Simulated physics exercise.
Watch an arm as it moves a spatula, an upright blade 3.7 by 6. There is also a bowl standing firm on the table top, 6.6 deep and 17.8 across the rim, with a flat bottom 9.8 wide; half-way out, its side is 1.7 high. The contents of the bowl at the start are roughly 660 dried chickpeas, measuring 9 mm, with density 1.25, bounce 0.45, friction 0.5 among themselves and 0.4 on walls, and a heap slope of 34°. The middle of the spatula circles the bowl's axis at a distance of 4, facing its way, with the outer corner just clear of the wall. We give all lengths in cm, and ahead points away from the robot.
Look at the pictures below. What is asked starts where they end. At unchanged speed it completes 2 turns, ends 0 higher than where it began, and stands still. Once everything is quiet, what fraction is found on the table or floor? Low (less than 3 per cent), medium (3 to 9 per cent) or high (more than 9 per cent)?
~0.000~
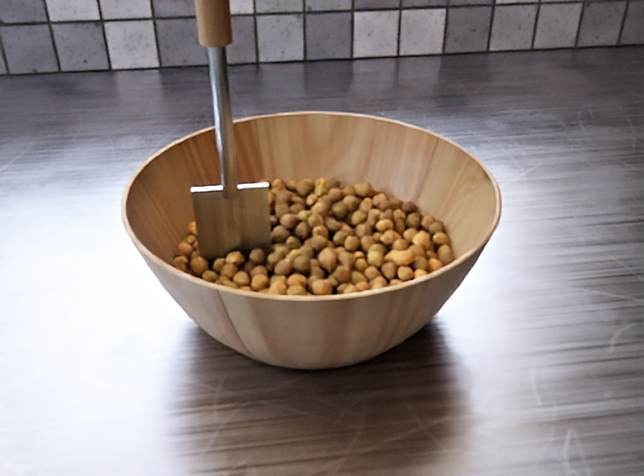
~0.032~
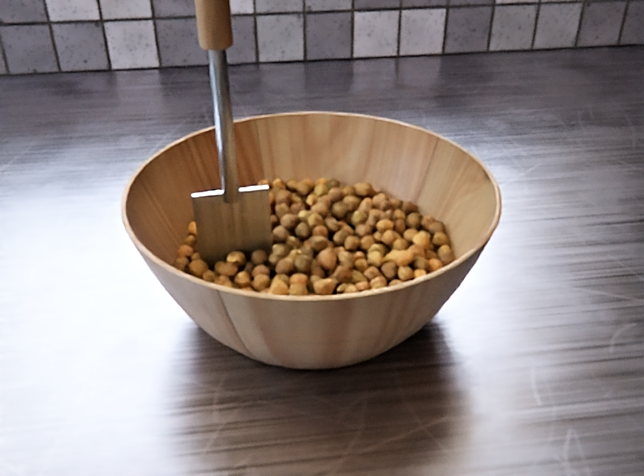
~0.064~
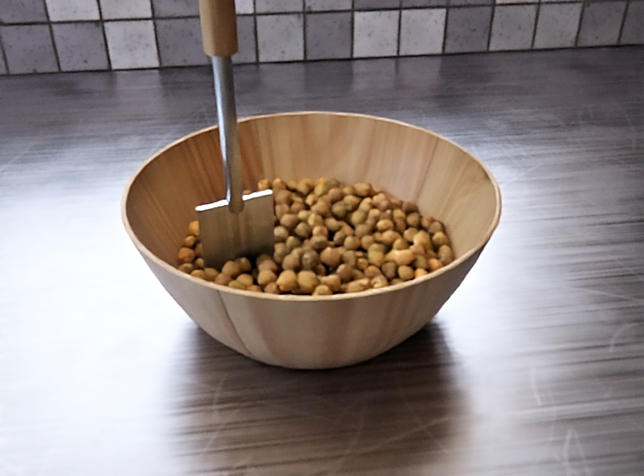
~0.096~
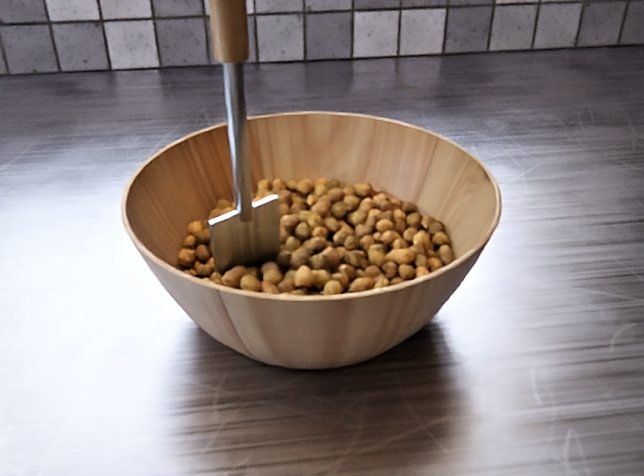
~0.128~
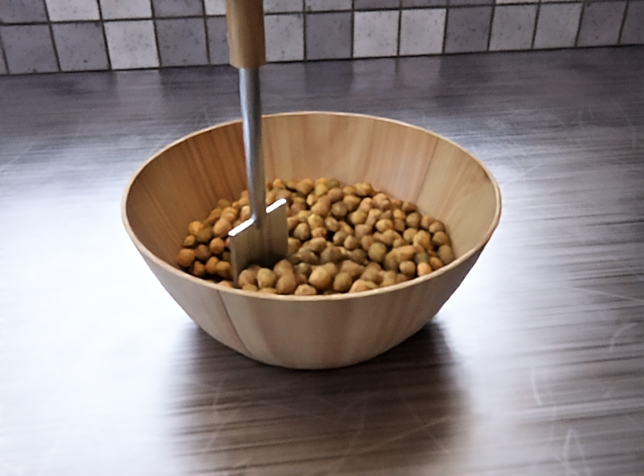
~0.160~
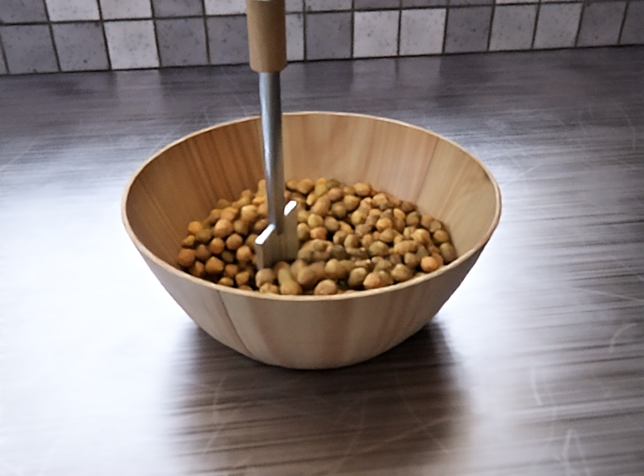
The share is low, less than 3 per cent.
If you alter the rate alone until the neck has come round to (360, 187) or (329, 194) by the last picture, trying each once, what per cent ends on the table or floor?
So, roughly 20 percent the first time and 10 percent the second.
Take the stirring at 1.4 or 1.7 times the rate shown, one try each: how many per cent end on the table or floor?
Roughly 5 and 15 per cent.
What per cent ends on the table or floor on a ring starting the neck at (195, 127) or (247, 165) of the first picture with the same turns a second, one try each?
Roughly 10 % and 0 %.
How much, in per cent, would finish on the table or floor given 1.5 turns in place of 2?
Roughly 0 percent would end up there.
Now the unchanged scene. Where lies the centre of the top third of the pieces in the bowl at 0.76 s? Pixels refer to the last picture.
Near (209, 220).
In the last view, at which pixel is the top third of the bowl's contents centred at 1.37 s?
Centre, approx.: (328, 170).
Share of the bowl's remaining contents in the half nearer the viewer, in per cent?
About 65 per cent.
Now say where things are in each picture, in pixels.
In the first picture, spatula neck at (227, 159), 0° round; upper third of the load around (320, 244), from x 180 to 445, top at y 185; 664 in the bowl.
In the second picture, spatula neck at (228, 163), 6° round; upper third of the load around (320, 246), from x 180 to 445, top at y 185.
In the third picture, spatula neck at (232, 171), 19° round; upper third of the load around (320, 252), from x 180 to 445, top at y 185.
In the fourth picture, spatula neck at (242, 180), 33° round; upper third of the load around (319, 257), from x 185 to 445, top at y 185.
In the fifth picture, spatula neck at (257, 187), 47° round; upper third of the load around (321, 268), from x 185 to 450, top at y 185.
In the sixth picture, spatula neck at (275, 192), 60° round; upper third of the load around (334, 269), from x 185 to 450, top at y 185; 664 in the bowl.
After 0.76 s, 321° round, highest piece 7 above the table; 664 in the bowl.
After 1.37 s, 221° round, highest piece 7 above the table; 662 in the bowl, 1 on the table or floor, 1 in flight or on the tool.
After 1.87 s, 0° round, highest piece 7 above the table; 656 in the bowl, 8 on the table or floor.
After 2.57 s, 0° round, highest piece 7 above the table; 656 in the bowl, 8 on the table or floor.
At rest, 656 in the bowl, 8 on the table or floor. That is 1 % on the table or floor.
